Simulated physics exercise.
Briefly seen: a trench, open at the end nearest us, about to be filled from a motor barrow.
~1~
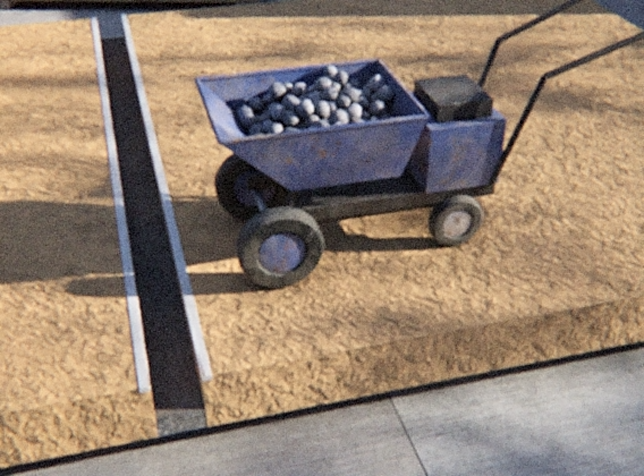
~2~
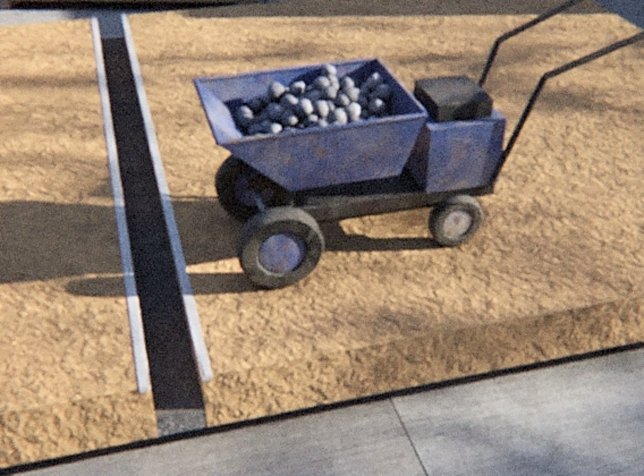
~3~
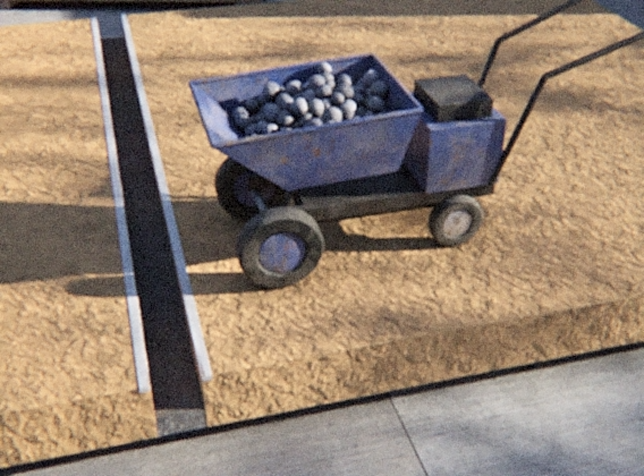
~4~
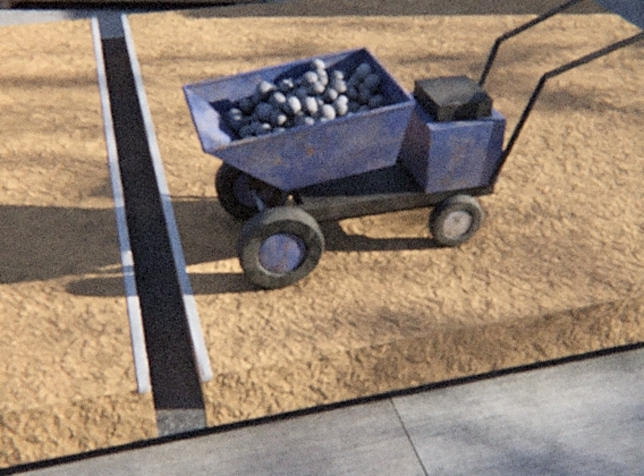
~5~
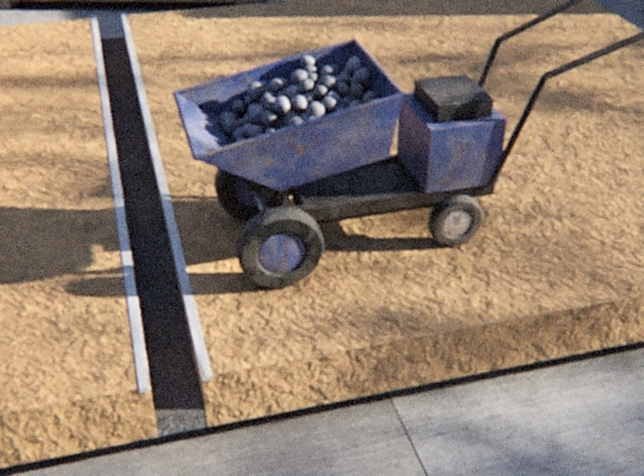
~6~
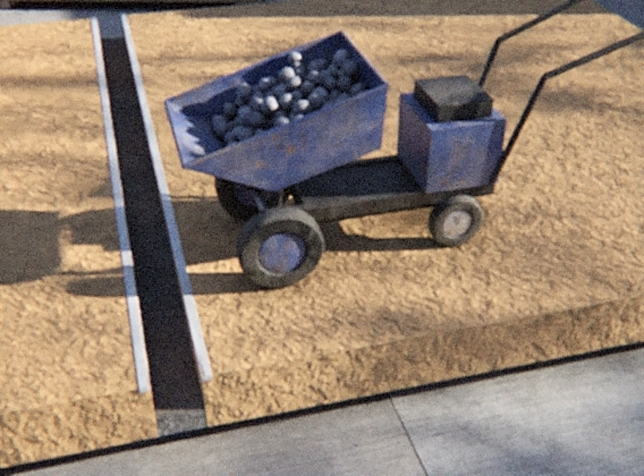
On sandy ground beside a narrow, dark trench, a blue motor barrow stood still, loaded with round grey stones, while its skip gradually tilted forward to the left, its back end lifting.
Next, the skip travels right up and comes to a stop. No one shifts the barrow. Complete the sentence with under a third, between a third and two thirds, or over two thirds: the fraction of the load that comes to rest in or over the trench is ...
It is under a third.
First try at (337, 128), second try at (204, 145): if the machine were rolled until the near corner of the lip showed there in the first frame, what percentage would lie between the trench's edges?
About 30 per cent, then about 0 per cent.
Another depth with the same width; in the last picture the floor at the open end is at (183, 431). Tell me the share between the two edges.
0 %.
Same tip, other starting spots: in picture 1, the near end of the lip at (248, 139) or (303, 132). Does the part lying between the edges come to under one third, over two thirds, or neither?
First: One to two thirds. Second: In the middle band.
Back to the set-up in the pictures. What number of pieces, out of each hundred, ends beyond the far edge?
Roughly 70 percent.
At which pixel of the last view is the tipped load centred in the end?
Close to (77, 270), more or less.
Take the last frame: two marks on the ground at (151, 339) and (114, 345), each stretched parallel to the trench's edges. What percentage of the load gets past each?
Result, first then second: 70 %, 50 %.
Shortly afterwards, skip tipped steeply; the whole lot in the skip.
Next, skip tipped right over; near two thirds in the skip; only a few in or heaped over the trench; near a third beyond it; a little falling.
Some moments later, skip tipped right over; near a quarter in the skip; only a few in or heaped over the trench; near two thirds beyond it.
In the end, skip tipped right over; near a quarter in the skip; only a few in or heaped over the trench; near two thirds beyond it.
